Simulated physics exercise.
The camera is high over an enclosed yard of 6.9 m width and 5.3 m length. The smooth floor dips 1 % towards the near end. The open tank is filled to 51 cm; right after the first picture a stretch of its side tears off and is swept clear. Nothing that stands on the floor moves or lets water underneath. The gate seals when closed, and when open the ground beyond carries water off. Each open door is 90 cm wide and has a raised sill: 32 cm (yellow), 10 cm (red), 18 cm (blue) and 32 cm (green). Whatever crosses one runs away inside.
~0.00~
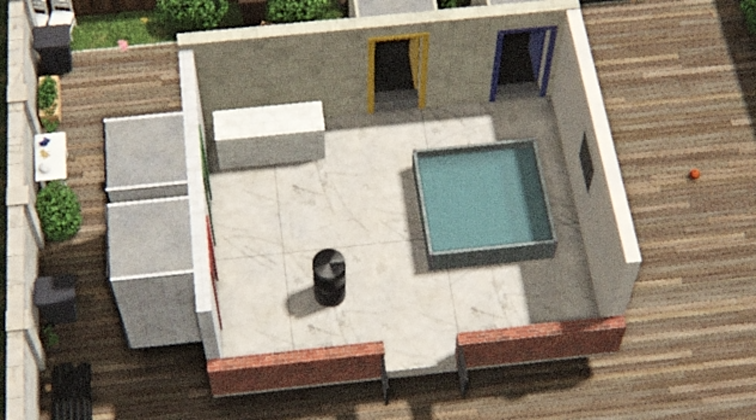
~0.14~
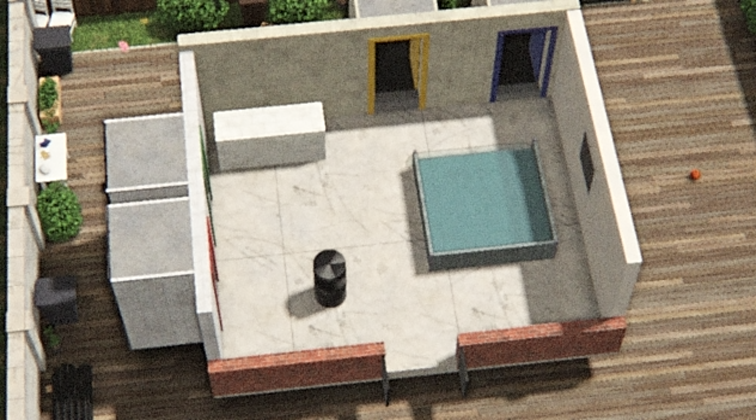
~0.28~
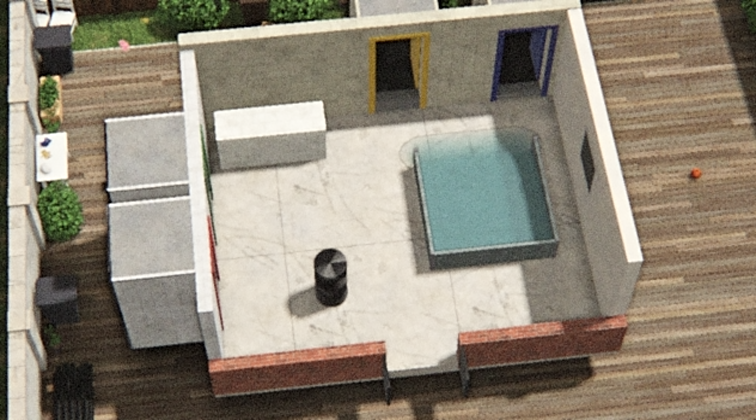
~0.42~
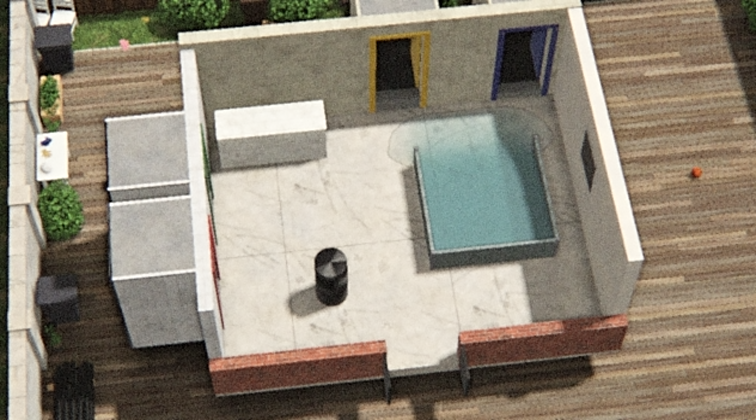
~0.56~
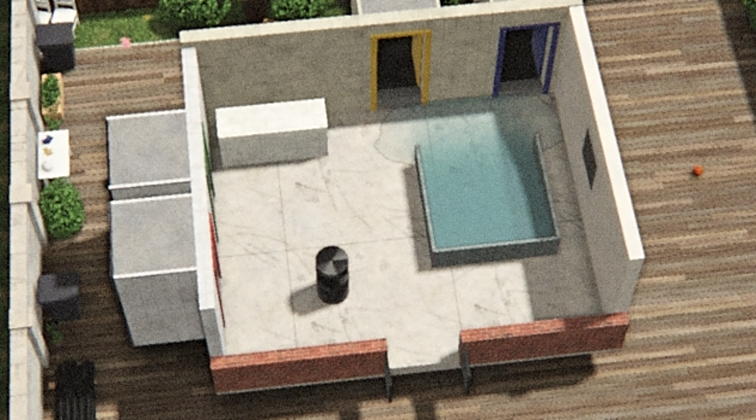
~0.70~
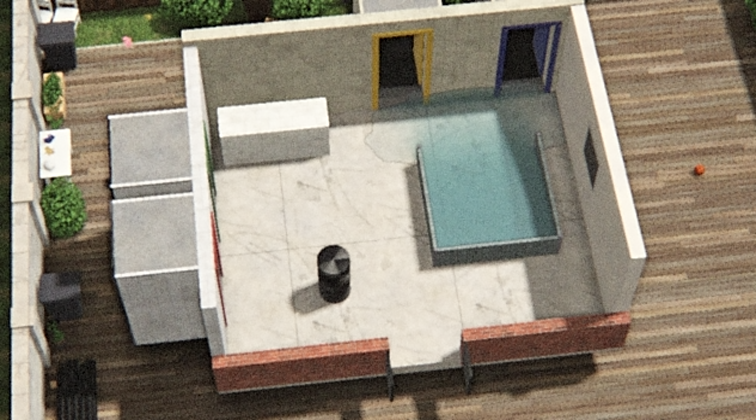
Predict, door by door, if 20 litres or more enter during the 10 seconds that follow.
The water let in: At the yellow door it does not reach the limit; at the red door it keeps below the limit; at the blue door it exceeds the limit; at the green door it stays under the limit.
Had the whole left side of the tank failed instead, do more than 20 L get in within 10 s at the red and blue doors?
Then: Red past it, blue below.
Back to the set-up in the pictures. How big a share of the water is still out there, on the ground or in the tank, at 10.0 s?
Some 90 per cent remains.
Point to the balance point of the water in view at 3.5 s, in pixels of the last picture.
Near (455, 170).
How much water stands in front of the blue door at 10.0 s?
Some 10.5 cm.
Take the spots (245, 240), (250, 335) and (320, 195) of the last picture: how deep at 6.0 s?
About 5, 9 and 4 cm.
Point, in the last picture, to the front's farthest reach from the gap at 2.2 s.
Near (230, 135).
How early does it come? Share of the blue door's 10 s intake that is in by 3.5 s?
About 95 per cent.
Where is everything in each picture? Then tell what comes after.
The first picture shows still water, 51 cm deep, in the open tank at (484, 197).
In the second picture, water pours out on the open tank's far side and has run 1.2 m, to (411, 161); typically 7 cm deep outside, 51 cm at the open tank's back.
In the third picture, water pours out on the open tank's far side and has run 1.4 m, to (405, 152); typically 10 cm deep outside, 51 cm at the open tank's back.
In the fourth picture, the front is at (397, 137), 1.6 m from the gap on the open tank's far side; 2.9 m2 of floor is under water; 51 cm left at the back of the open tank.
In the fifth picture, water pours out on the open tank's far side and has run 1.9 m, to (390, 120); typically 8 cm deep outside, 51 cm at the open tank's back.
In the sixth picture, the front is at (381, 110), 2.2 m from the gap on the open tank's far side; 4.4 m2 of floor is under water; 51 cm left at the back of the open tank.
After 1.4 s water covers 15 % of the floor and is deepest (38 cm) near (458, 113); yellow door 26 cm at the sill, 0 L in, red door not reached, blue door 29 cm at the sill, 16 L in, green door not reached.
After 2.2 s water covers 25 % of the floor and is deepest (40 cm) near (546, 97); yellow door 27 cm at the sill, 0 L in, red door not reached, blue door 35 cm at the sill, 60 L in, green door not reached.
After 3.5 s water covers 55 % of the floor and is deepest (30 cm) near (220, 129); yellow door 15 cm at the sill, 0 L in, red door not reached, blue door 24 cm at the sill, 128 L in, green door 3 cm at the sill, 0 L in.
After 6.0 s water covers 90 % of the floor and is deepest (20 cm) near (230, 372); yellow door 9 cm at the sill, 0 L in, red door 7 cm at the sill, 0 L in, blue door 8 cm at the sill, 138 L in, green door 3 cm at the sill, 0 L in.
After 10.0 s water covers 95 % of the floor and is deepest (12 cm) near (230, 372); yellow door 8 cm at the sill, 0 L in, red door 9 cm at the sill, 3 L in, blue door 10 cm at the sill, 138 L in, green door 2 cm at the sill, 0 L in.
